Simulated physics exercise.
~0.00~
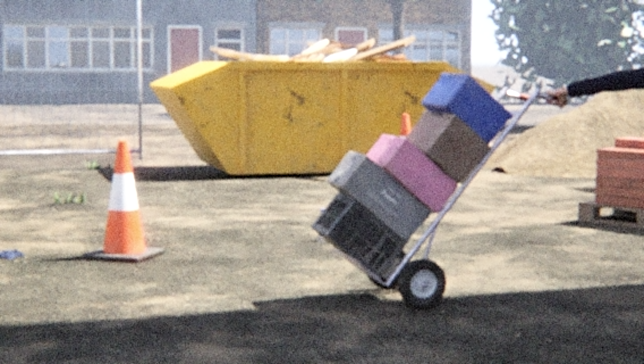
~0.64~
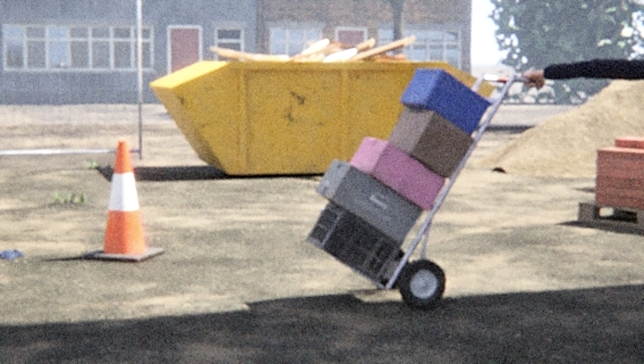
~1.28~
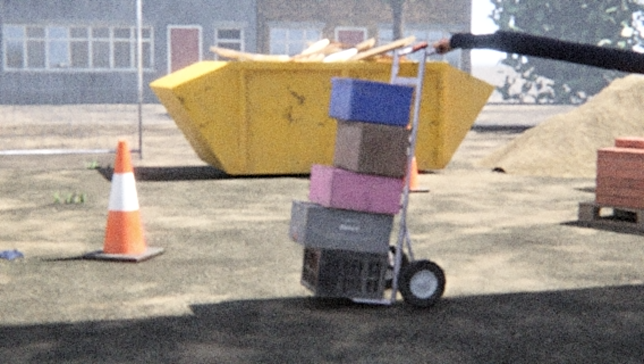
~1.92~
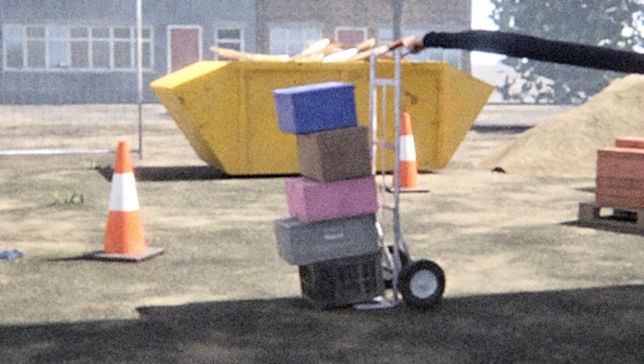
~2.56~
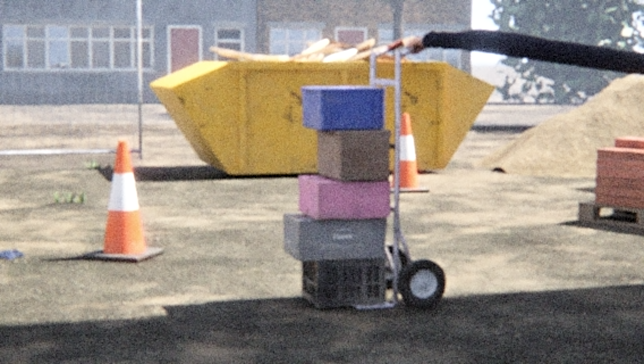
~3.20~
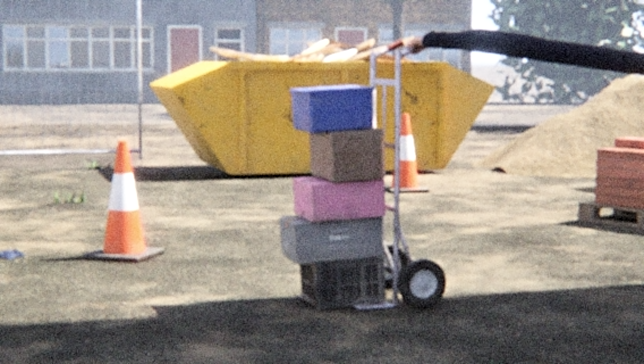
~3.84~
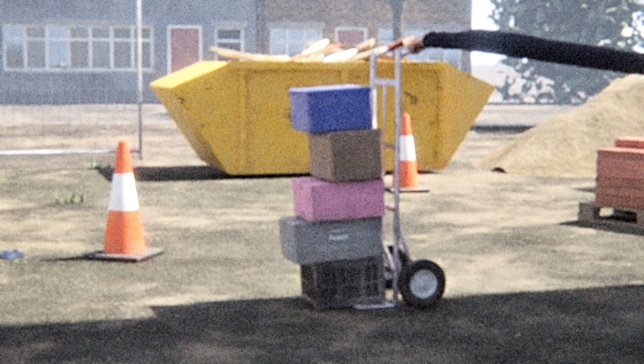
A dark-sleeved arm reaches in from the right across a sunlit yard, seen from the side, gripping a hand truck tilted back toward it. Stacked on it from the bottom are a black crate, a grey box, a pink box, a brown box and a blue one, with a yellow skip behind and an orange cone to the left. The arm lets the truck swing forward to the left until it stands upright. The stack leans left, away from the frame, then rocks back right and tips slightly left again. It settles unevenly, still standing, with nothing fallen.
